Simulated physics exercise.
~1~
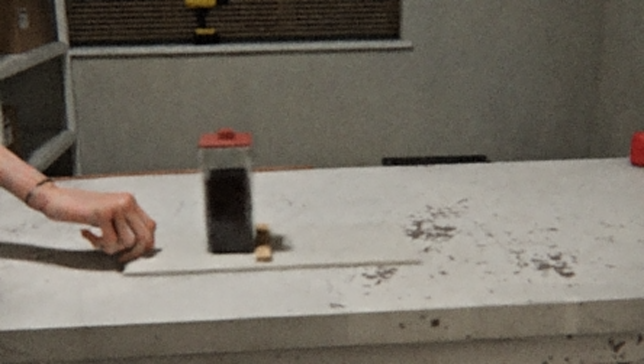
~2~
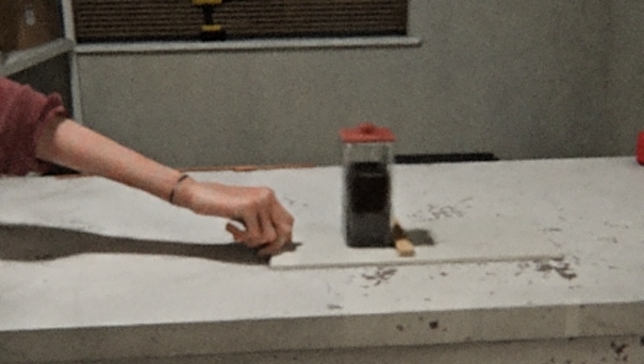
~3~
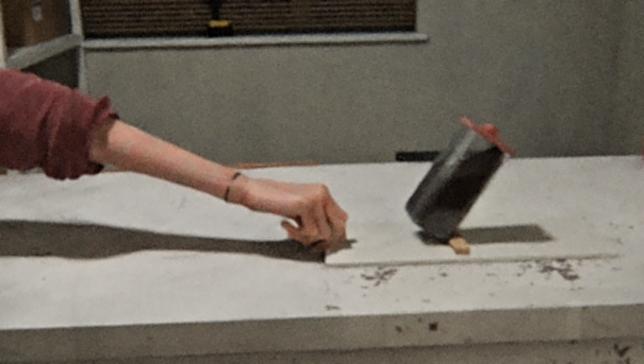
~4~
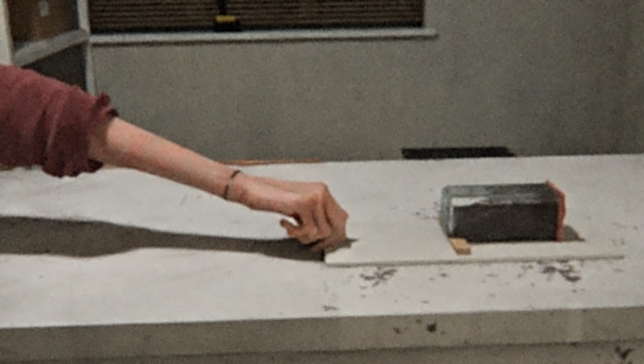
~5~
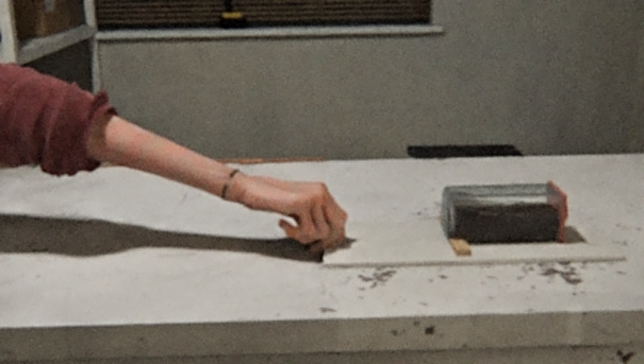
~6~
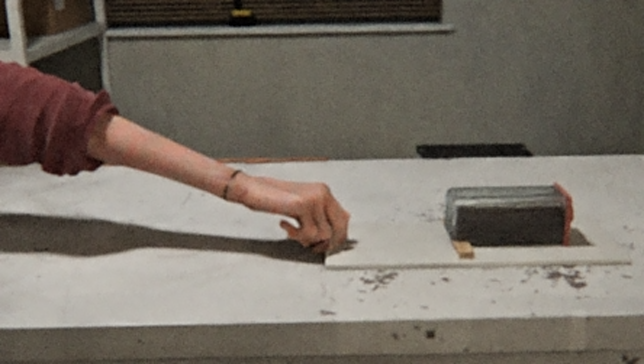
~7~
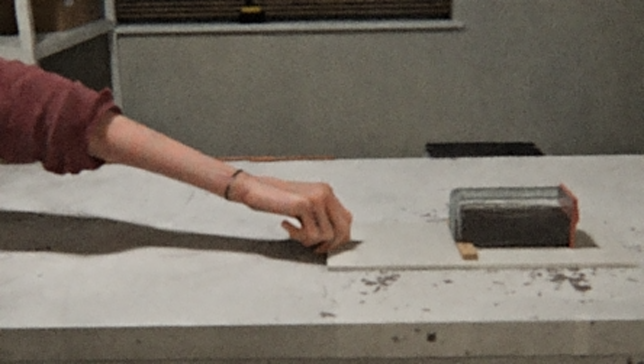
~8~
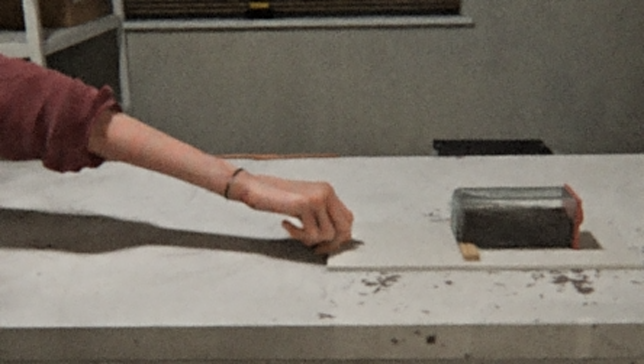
A hand slides a pale board right and stops, and the red-capped bottle of dark coffee tips over a small block onto its side.
